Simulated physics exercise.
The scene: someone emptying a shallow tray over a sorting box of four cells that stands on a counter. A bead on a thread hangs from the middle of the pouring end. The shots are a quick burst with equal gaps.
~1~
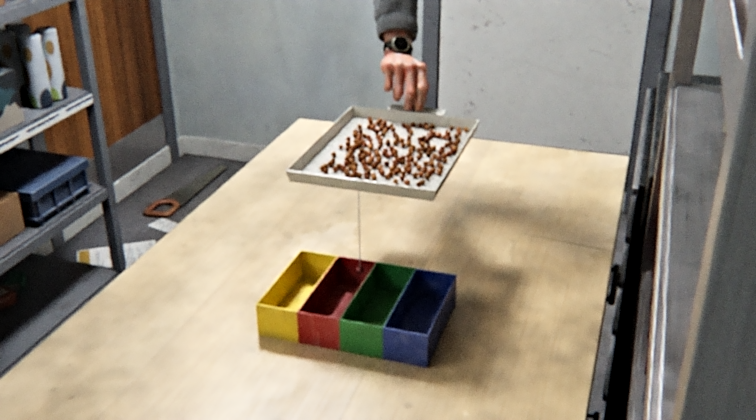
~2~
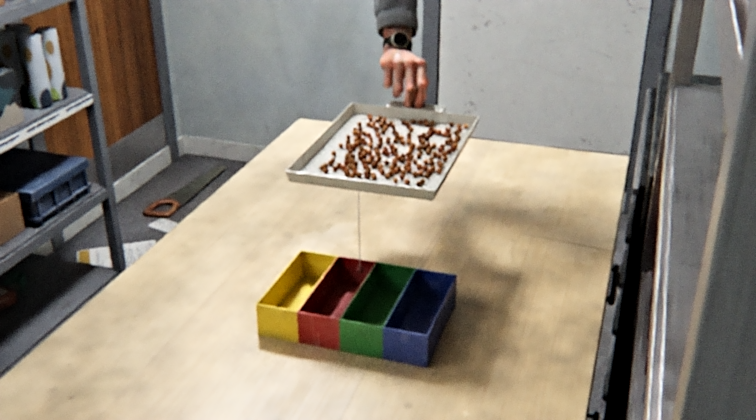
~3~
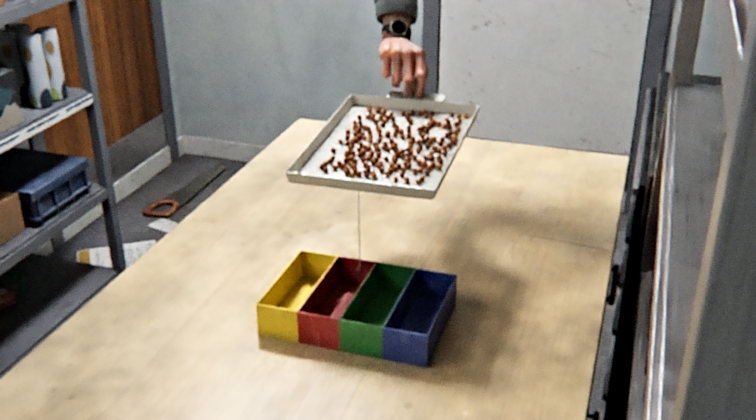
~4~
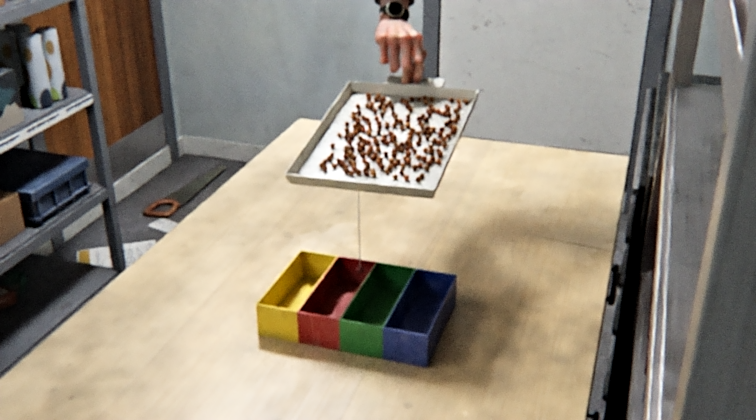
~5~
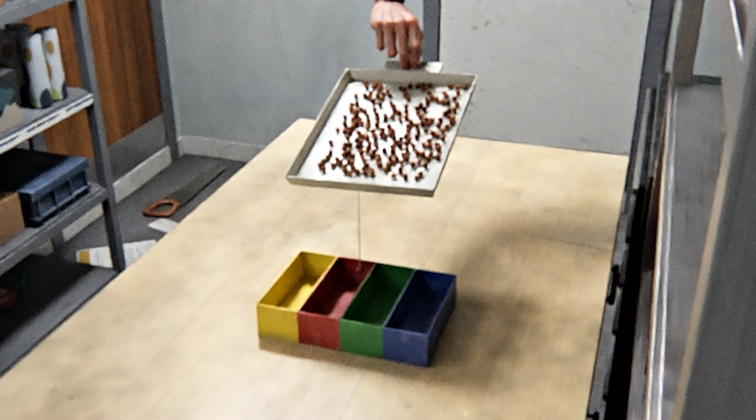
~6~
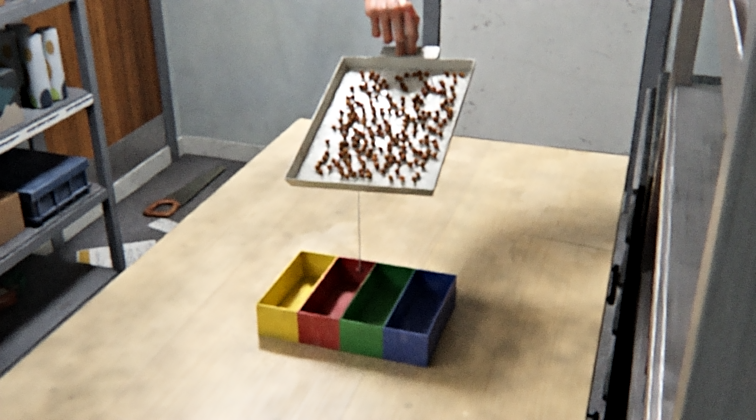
A hand tilts a shallow tray of small brown balls above a box with yellow, red, green and blue cells, raising its far edge steadily while the near edge stays almost in place and the balls shift slightly across it.
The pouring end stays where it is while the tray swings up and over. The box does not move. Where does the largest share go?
The yellow one ends fullest.
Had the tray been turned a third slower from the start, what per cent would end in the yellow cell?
About 50 per cent.
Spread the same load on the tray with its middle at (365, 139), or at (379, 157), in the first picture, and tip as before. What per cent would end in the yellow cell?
Near 60 % and 40 %.
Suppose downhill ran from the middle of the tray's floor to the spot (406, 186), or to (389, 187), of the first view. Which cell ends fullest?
In turn: The cell in blue; blue.
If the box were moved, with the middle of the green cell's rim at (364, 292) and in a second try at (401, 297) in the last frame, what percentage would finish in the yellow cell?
About 40 and 30 per cent.
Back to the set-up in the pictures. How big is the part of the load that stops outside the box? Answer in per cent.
Near 10 %.
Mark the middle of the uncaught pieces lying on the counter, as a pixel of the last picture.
Close to (231, 334).
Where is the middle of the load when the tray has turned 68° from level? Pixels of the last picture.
Roughly at (336, 187).
Shortly afterwards, tray tipped steeply; near two thirds on the tray; only a few in the red cell; only a few in the yellow cell; only a few in the blue cell; only a few in the green cell; near a quarter falling or outside the box.
Next, tray tipped past a quarter turn; a little on the tray; near a quarter in the yellow cell; near a quarter in the red cell; a little in the green cell; only a few in the blue cell; near a third falling or outside the box.
Some moments later, tray tipped past a quarter turn; near half in the yellow cell; near a third in the red cell; a little in the green cell; only a few in the blue cell; a little falling or outside the box.
In the end, tray tipped past a quarter turn; near half in the yellow cell; near a third in the red cell; a little in the green cell; only a few in the blue cell; a little outside the box.
